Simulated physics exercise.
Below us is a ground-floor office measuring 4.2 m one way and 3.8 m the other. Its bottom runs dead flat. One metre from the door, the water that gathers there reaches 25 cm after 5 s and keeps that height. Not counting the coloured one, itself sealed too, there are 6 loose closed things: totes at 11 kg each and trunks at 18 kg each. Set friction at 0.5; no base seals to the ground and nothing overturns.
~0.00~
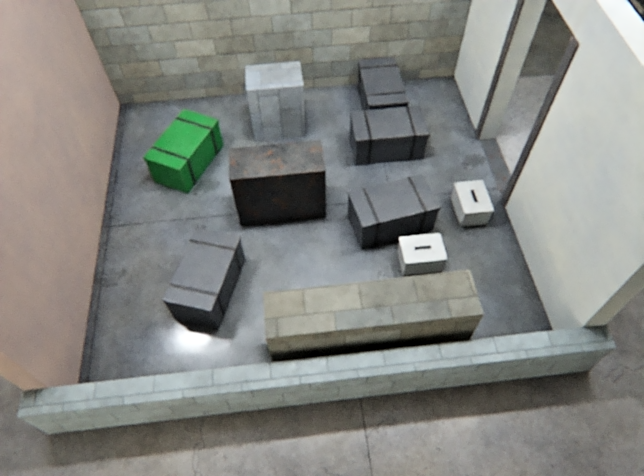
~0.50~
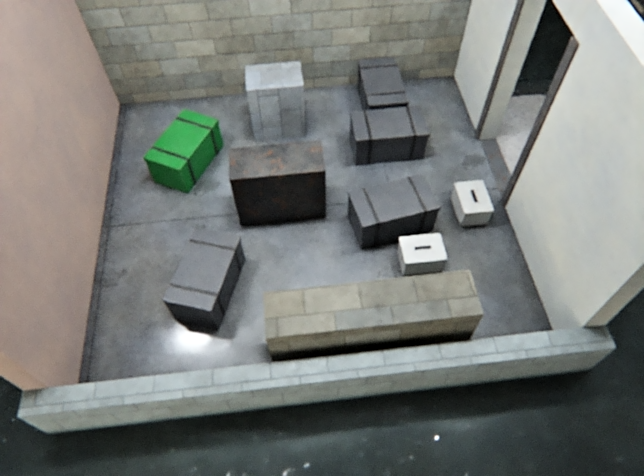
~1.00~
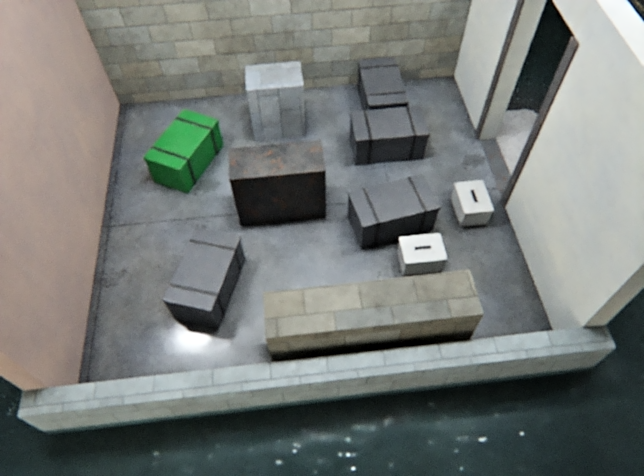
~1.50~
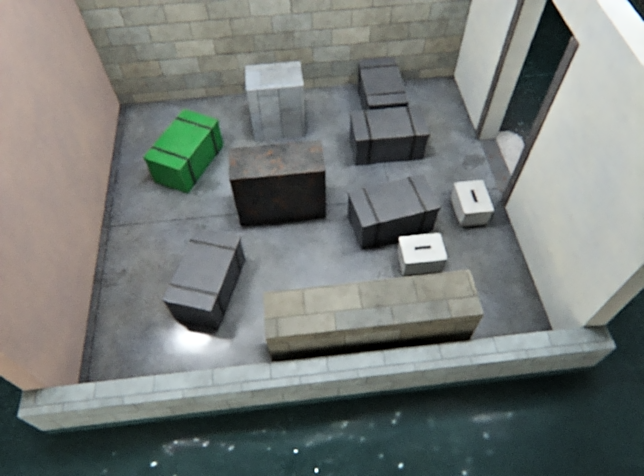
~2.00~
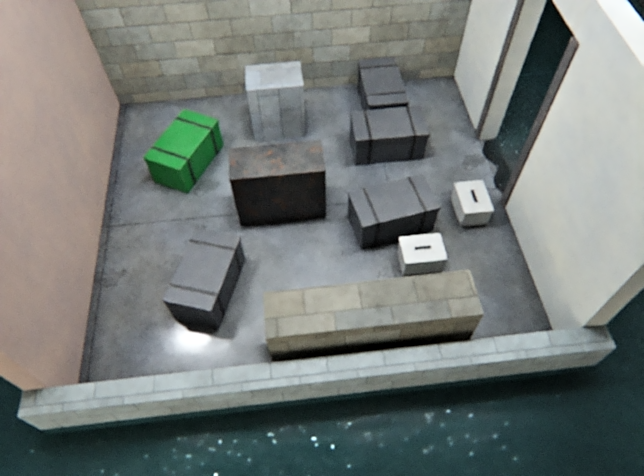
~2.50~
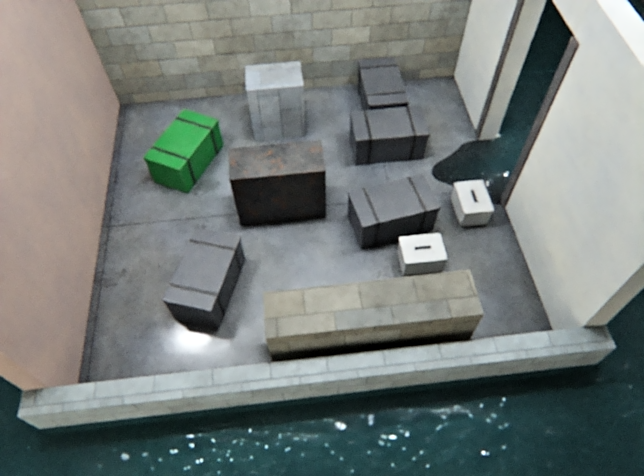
Dark water spreads over the bare ground outside a walled room, seen from high above by a still camera, covering the foreground and filling the doorway on the right. Inside, a green trunk at left, dark grey trunks, two small white boxes, a brown block, a pale cabinet and a low stone block all stay still. Lastly, a dark pool creeps through the doorway onto the grey floor.
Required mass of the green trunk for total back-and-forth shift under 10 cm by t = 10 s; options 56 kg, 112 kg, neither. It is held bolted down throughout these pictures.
Required: 56 kg.
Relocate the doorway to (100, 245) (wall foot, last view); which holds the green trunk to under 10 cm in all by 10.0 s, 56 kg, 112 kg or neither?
Moved there, the light choice works.
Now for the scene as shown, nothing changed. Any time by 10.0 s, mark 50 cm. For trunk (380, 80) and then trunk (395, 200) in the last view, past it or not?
In turn: Below, beyond.
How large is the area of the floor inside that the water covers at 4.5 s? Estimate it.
That flooded area is roughly 5.0 m2.
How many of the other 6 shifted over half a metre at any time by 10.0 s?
I make it 3.
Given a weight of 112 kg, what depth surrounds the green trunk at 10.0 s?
7 cm, roughly.
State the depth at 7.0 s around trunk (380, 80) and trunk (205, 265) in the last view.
4 and 3 cm.
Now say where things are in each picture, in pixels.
The first frame shows the green trunk at (182, 138), on the bottom; water covers 0.0 m2; 0 of 7 have shifted.
The second frame shows the green trunk at (182, 138) rests on the ground; 0.0 m2 under water; 0 of 7 have shifted.
The third frame shows the green trunk at (182, 138) rests on the ground; water covers 0.0 m2; 0 of 7 have shifted.
The fourth frame shows the green trunk at (182, 138) rests on the ground; 0.0 m2 under water; 0 of 7 have shifted.
The fifth frame shows the green trunk at (182, 138) rests on the ground; water covers 0.0 m2; 0 of 7 have shifted.
The sixth frame shows the green trunk at (182, 138) rests on the ground; 0.4 m2 under water; 0 of 7 have shifted.
After 3.5 s the green trunk would be 0 cm from its start with 56 kg and 0 cm from its start with 112 kg; 0 cm of water round it then.
After 4.5 s the green trunk would be 0 cm from its start with 56 kg and 0 cm from its start with 112 kg; 0 cm of water round it then.
After 7.0 s the green trunk would be 0 cm from its start with 56 kg and 0 cm from its start with 112 kg; 4 cm of water round it then.
After 10.0 s the green trunk would be 0 cm from its start with 56 kg and 0 cm from its start with 112 kg; 7 cm of water round it then.
